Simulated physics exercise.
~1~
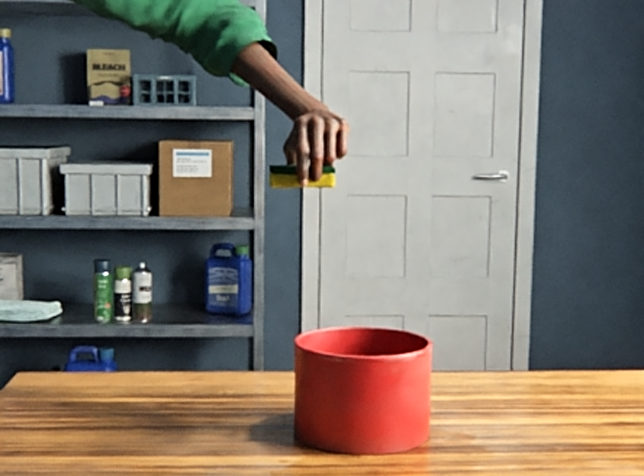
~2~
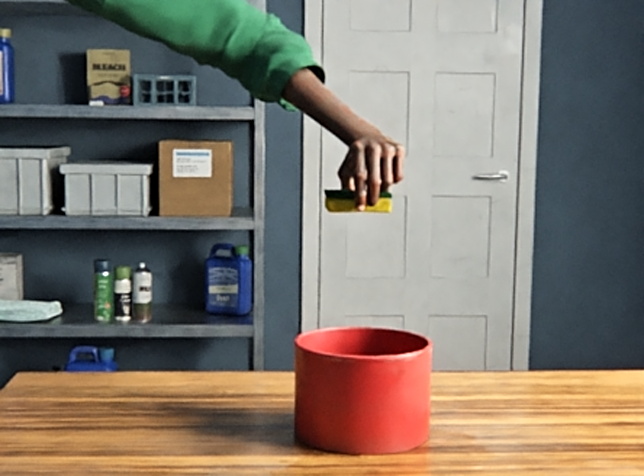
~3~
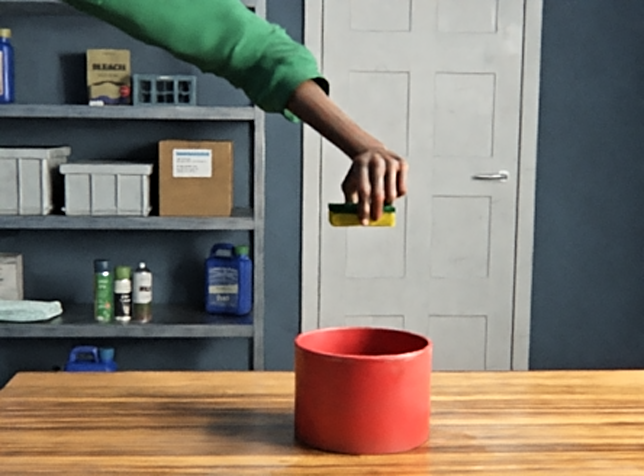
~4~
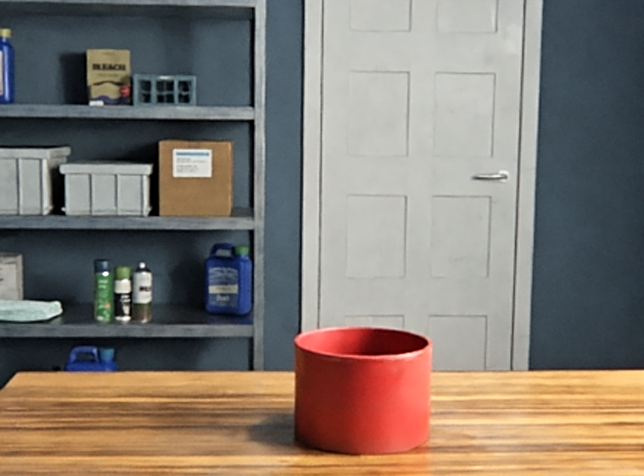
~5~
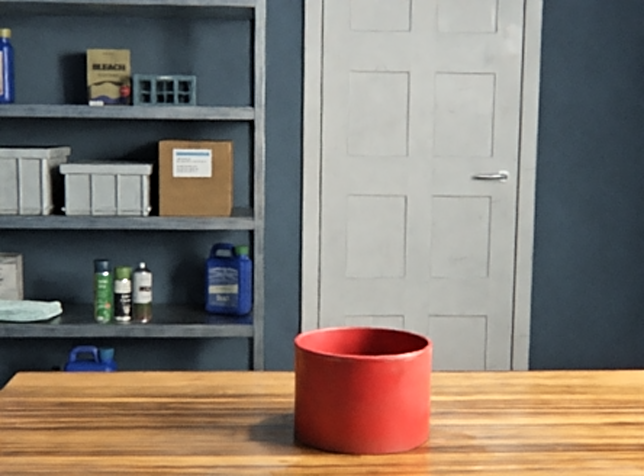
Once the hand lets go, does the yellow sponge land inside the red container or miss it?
The yellow sponge lands inside the red container. It is hidden from view there, and none of it is seen on the table around the container.
